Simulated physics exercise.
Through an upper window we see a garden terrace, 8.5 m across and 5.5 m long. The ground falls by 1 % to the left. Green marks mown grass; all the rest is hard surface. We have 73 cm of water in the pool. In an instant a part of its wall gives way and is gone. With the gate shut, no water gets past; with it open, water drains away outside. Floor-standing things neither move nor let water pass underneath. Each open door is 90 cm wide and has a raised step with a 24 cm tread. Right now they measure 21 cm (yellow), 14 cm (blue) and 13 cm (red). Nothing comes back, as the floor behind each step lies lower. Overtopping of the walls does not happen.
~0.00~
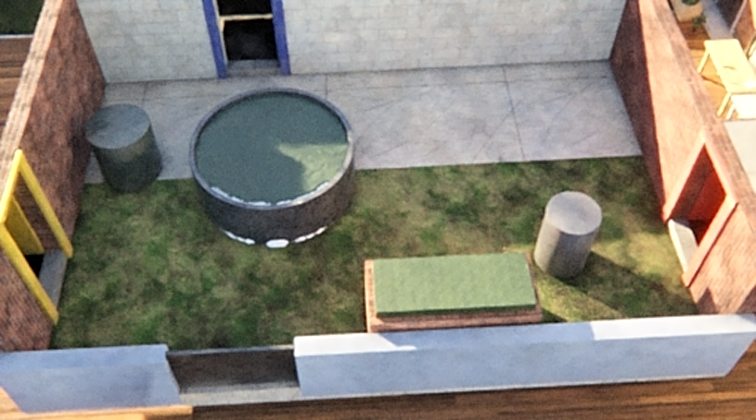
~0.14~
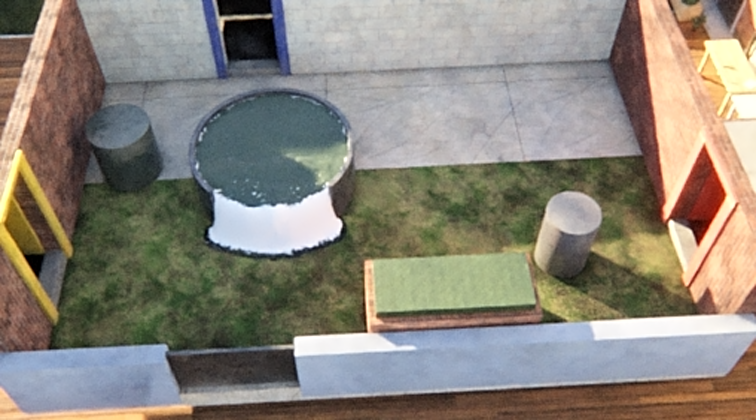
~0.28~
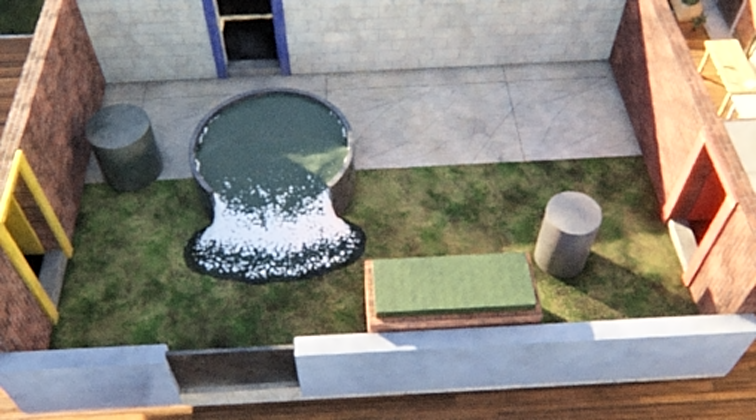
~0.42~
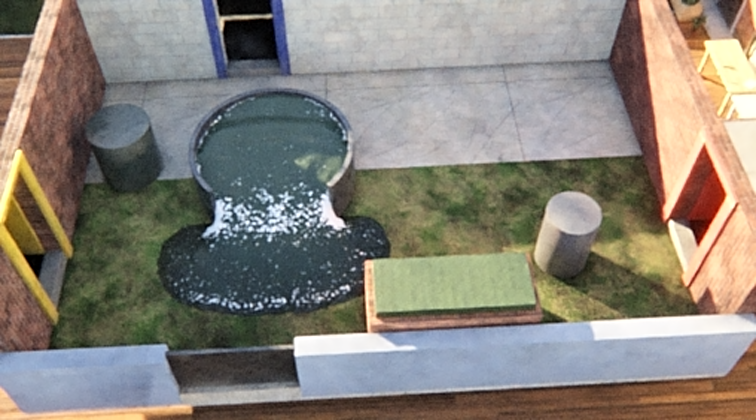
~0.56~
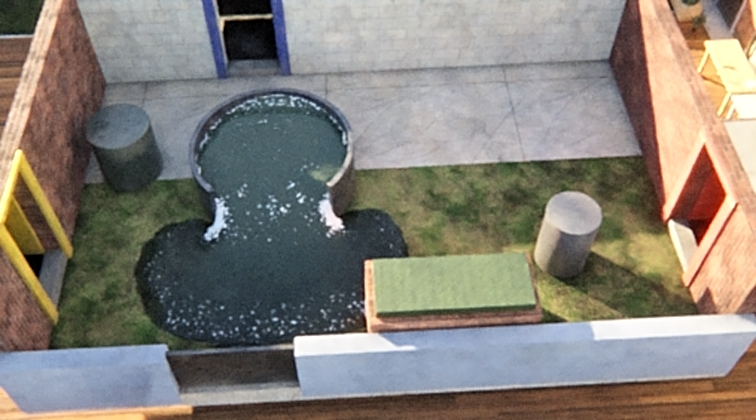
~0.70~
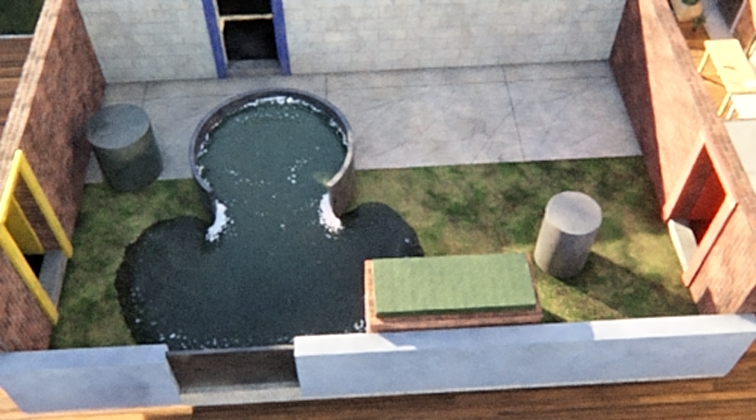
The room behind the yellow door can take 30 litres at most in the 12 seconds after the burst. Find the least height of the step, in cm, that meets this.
The step would need to be roughly 17 cm high.
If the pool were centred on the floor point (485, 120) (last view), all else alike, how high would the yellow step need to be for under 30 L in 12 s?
6.5 cm, give or take.
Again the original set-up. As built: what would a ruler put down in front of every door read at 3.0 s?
Door by door in cm - yellow 22, blue 0, red 0.
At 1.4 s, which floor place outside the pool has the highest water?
Around pixel (301, 370).
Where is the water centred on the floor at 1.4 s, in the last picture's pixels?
The balance point sits at roughly (273, 239).
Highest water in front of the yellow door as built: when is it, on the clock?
It peaks at about 3.6 s.
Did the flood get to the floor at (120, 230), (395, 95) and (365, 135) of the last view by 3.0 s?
Point by point, the first is awash, the second spared and the third spared.
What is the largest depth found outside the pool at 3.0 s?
Around 35 centimetres.
After 1.4 s water covers 25 % of the floor, deepest (44 cm) near (301, 370); it has not reached the yellow door.
After 3.0 s water covers 40 % of the floor, deepest (35 cm) near (41, 385); 22 cm at the yellow door, 0 litres in over its 21 cm step.
After 12.0 s water covers 100 % of the floor, deepest (11 cm) near (67, 265); 10 cm at the yellow door, 7 litres in over its 21 cm step.
At the yellow door as built, the water arrived by 1.7 s and peaked near 24 cm at 3.6 s.
With a step of 14.5 cm, 61 litres would have come in within the 12 s; with 19.5 cm, 13 litres. So under 30 litres takes about 17 cm.
